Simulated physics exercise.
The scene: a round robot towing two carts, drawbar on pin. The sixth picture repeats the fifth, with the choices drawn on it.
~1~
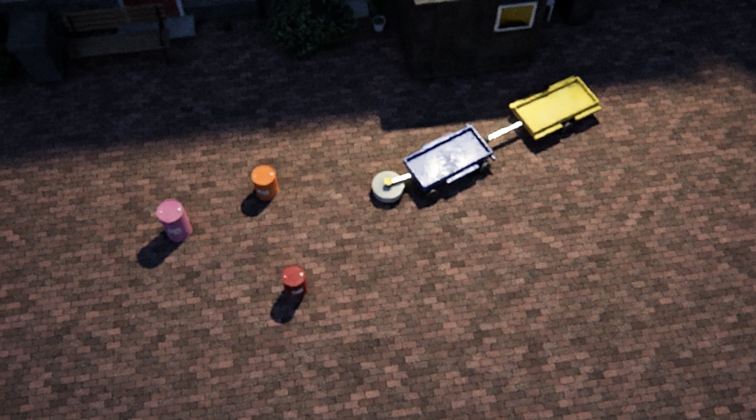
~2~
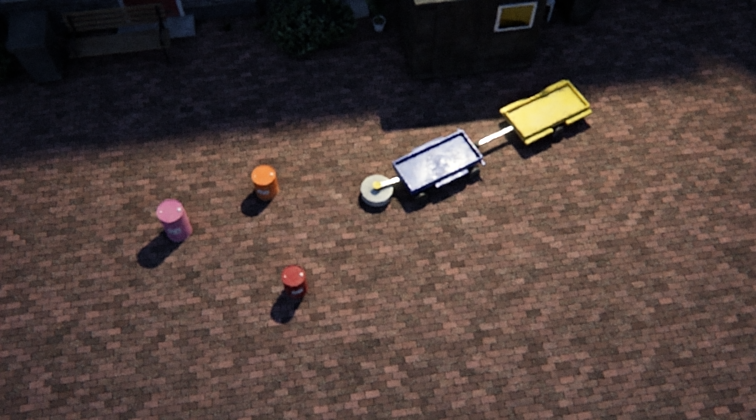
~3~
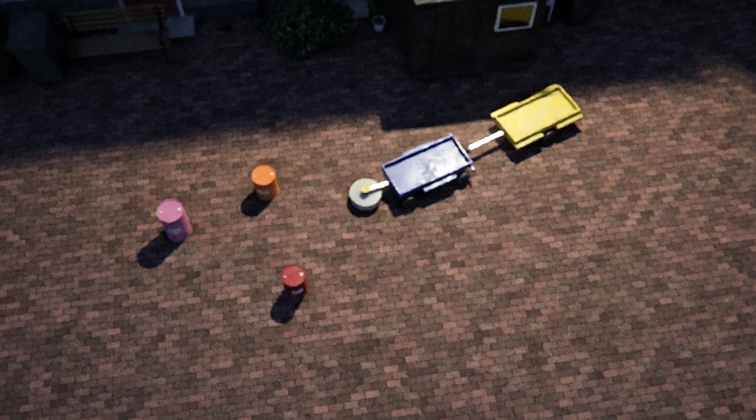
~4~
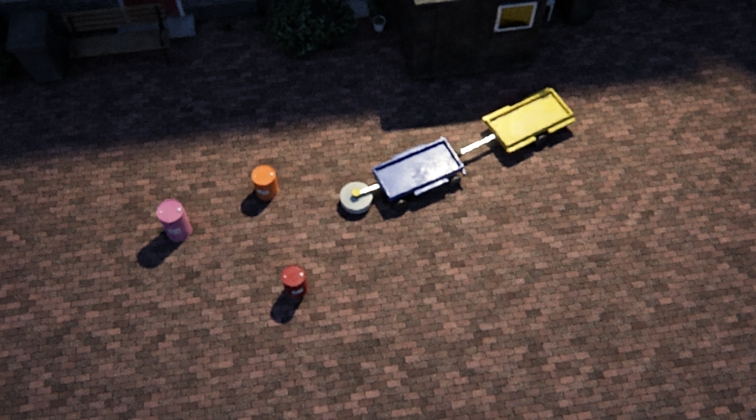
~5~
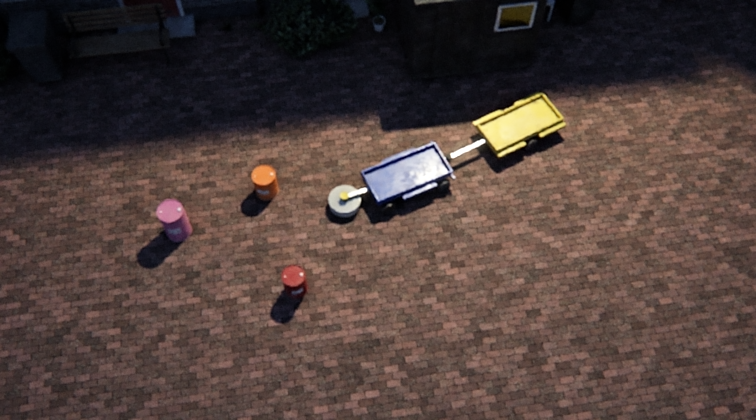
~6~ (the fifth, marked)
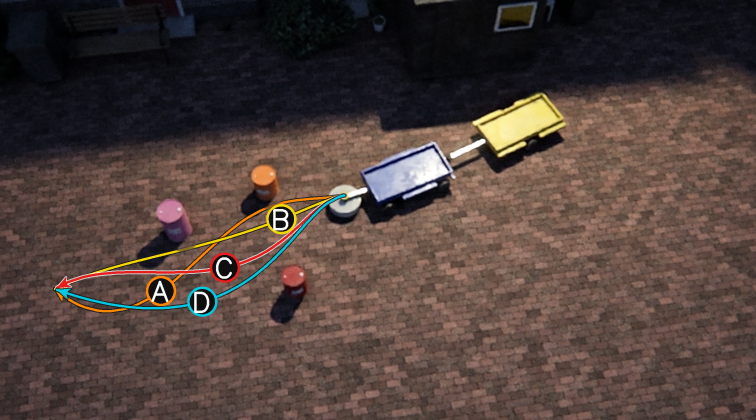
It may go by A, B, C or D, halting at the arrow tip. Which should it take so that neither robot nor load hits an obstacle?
Route C touches nothing.
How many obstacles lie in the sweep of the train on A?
It touches one.
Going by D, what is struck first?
First the red keg.
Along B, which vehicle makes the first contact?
It is the blue cart.
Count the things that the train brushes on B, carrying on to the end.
One.
On the marked copy, A from (344, 195) via (201, 257) to (55, 289); B from (344, 195) via (203, 245) to (55, 289); C from (344, 195) via (219, 269) to (57, 288); D from (344, 195) via (221, 295) to (57, 290).
Taking C. A third of the way, robot (261, 259), last cart (435, 160).
Two thirds of the way, robot (152, 276), last cart (350, 203).
When it is over, robot (58, 293), last cart (270, 236); nothing has been touched.
As for the rest, A meets the orange keg; B meets the pink drum; D meets the red keg.
